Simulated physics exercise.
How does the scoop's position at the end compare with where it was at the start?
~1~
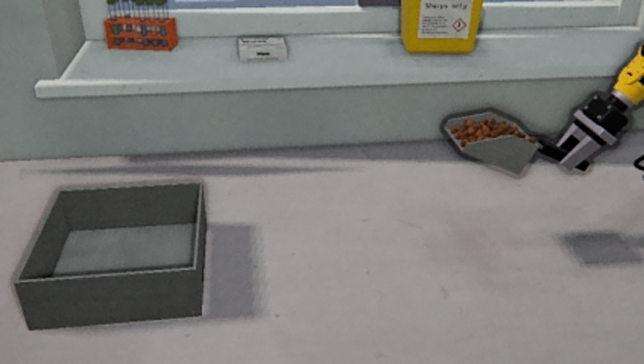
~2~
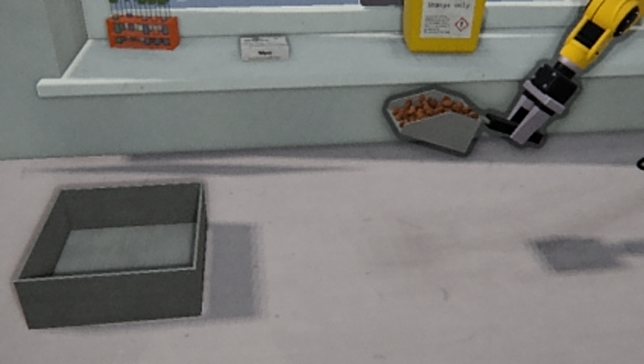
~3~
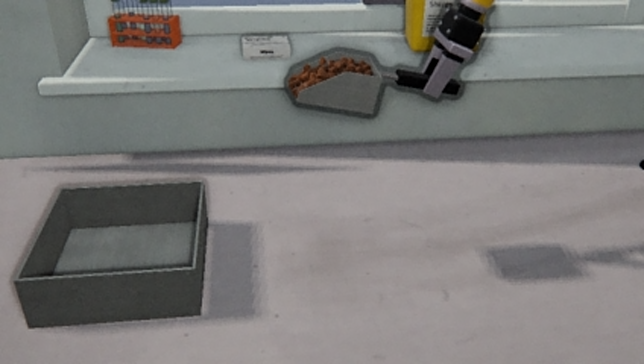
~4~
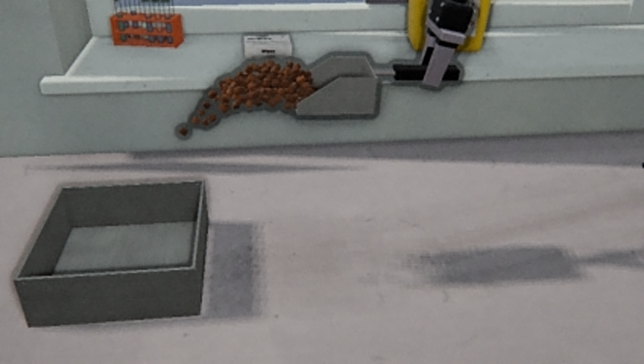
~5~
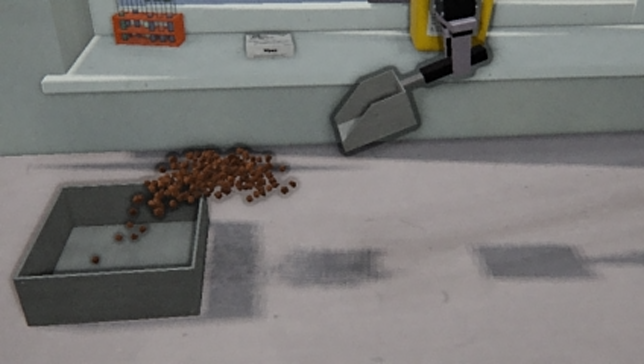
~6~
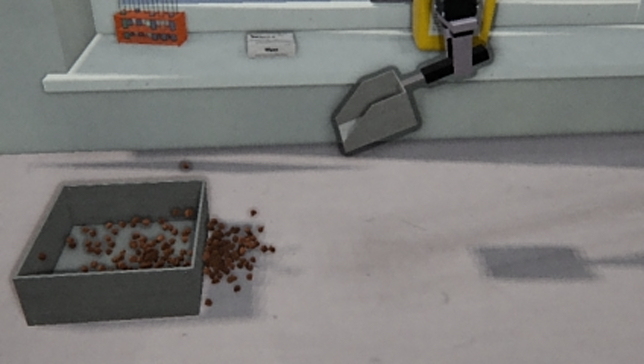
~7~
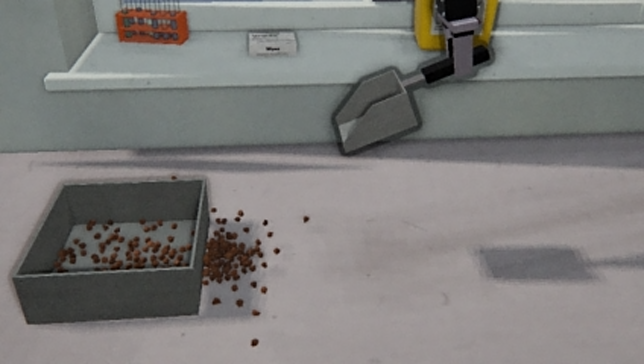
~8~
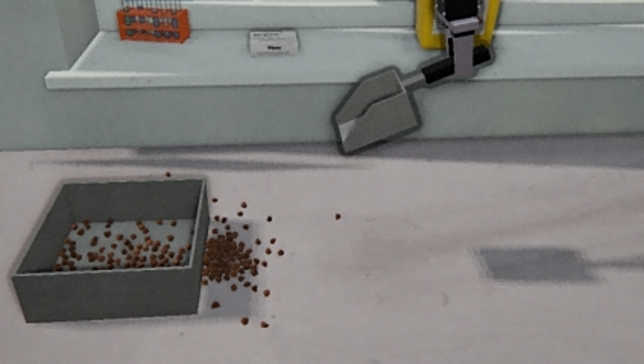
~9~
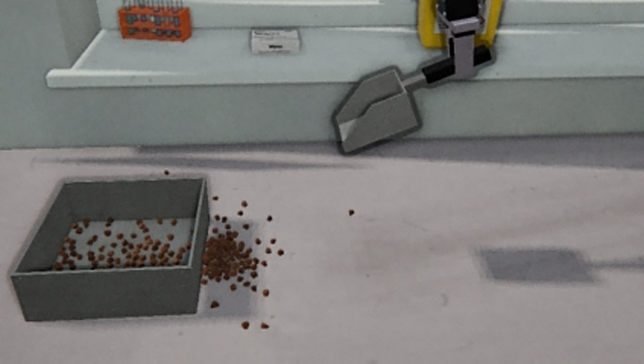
At the end the scoop is further left and somewhat higher than where it started, in front of the ledge and tipped downward to the left.
Robot gripper swinging a scoop of brown pellets leftward and tipping it, some landing in a grey bin, many scattering beside it.
